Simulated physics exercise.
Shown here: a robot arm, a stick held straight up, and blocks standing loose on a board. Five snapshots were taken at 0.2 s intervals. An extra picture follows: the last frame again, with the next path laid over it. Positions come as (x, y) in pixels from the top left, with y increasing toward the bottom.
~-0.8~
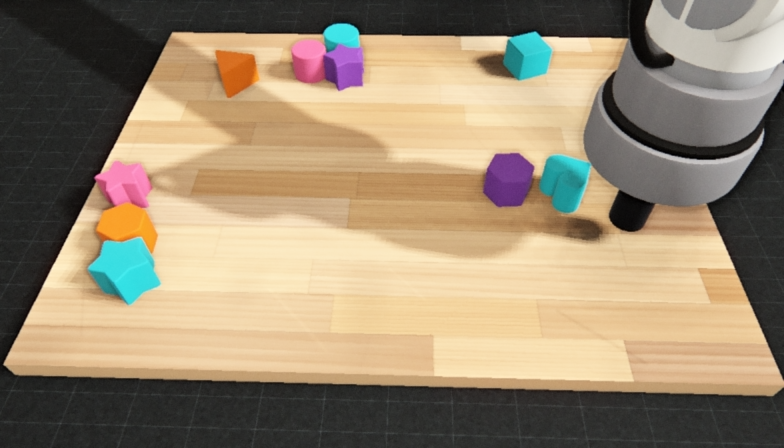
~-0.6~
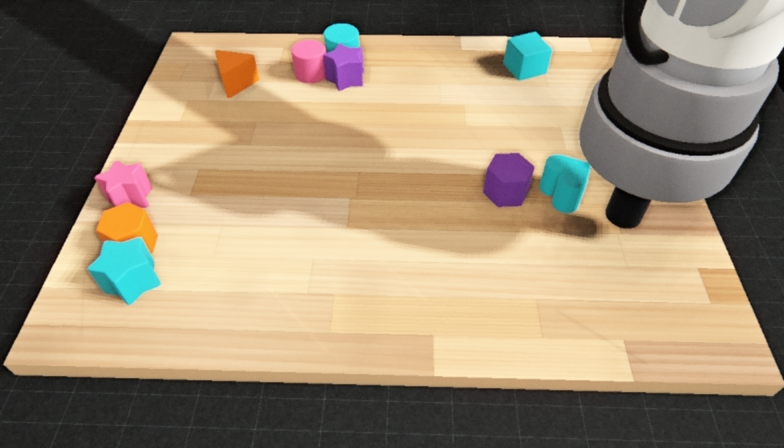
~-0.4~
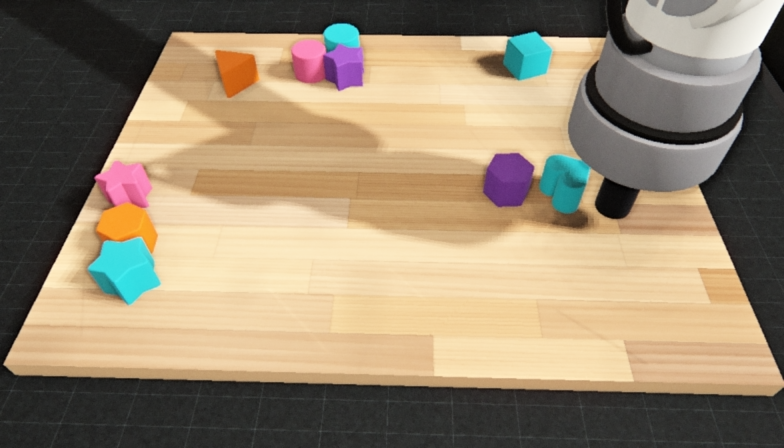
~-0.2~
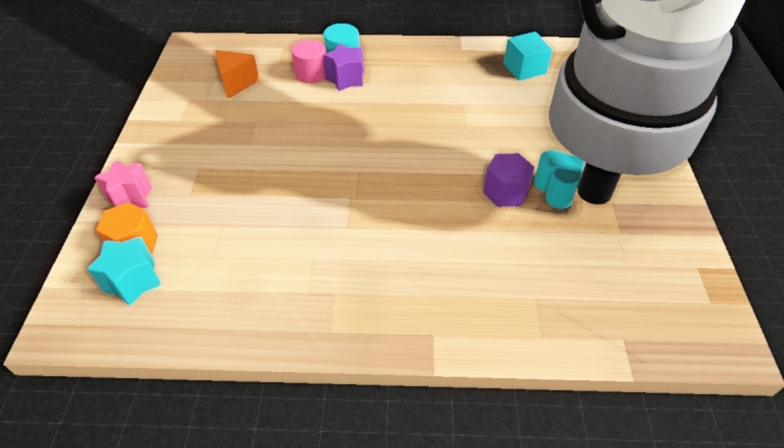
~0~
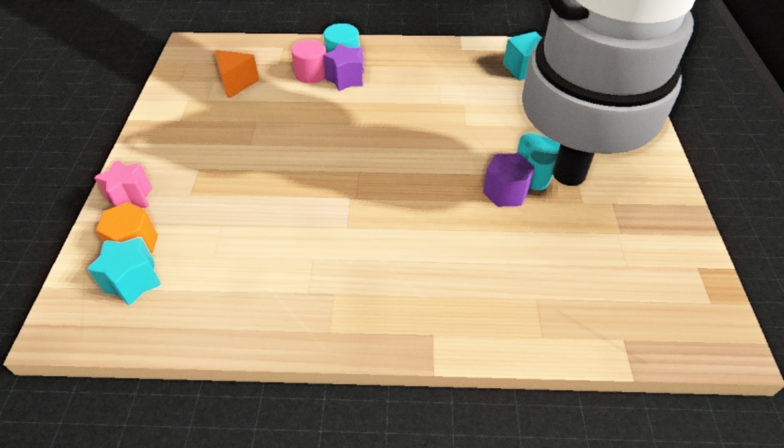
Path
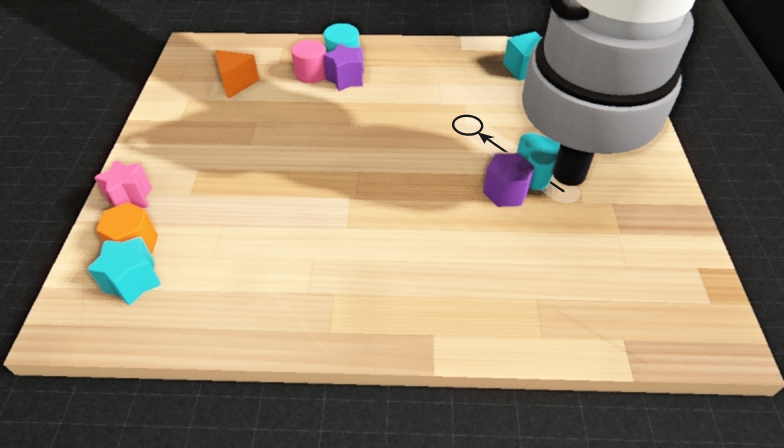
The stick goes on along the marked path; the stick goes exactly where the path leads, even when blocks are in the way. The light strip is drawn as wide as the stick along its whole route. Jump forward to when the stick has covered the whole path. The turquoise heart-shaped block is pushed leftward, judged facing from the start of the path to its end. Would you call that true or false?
It is false.
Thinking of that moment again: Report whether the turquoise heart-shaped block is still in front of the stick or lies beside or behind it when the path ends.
Carried ahead at the end.
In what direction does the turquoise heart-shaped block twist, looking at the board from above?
From the top: Clockwise.
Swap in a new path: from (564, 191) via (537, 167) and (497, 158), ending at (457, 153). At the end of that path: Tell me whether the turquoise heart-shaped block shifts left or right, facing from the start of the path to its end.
Its sideways move is to the right.
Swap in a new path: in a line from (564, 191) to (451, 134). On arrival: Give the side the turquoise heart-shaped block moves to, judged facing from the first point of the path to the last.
Seen from start to end, it moves right.
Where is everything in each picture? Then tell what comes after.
Stick tip (626, 219); block tops, purple hexagon (511, 166); turquoise heart-shaped block (570, 169), in the first picture.
Stick (623, 216); blocks unchanged, in the second picture.
Stick (612, 207); blocks unchanged, in the third picture.
Stick (594, 193); turquoise heart-shaped block (564, 164), in the fourth picture.
Stick (569, 175); purple hexagon (511, 166); turquoise heart-shaped block (542, 147), in the fifth picture.
Path on the board, in a line from (564, 191) to (468, 125).
On the path given first. One third of the way, stick (532, 150); turquoise heart-shaped block (512, 122), turned 20° clockwise.
Two thirds of the way, stick (500, 129); turquoise heart-shaped block (489, 100), turned 45° clockwise.
At the end, stick (470, 109); purple hexagon in place; turquoise heart-shaped block (469, 80), turned 80° clockwise.
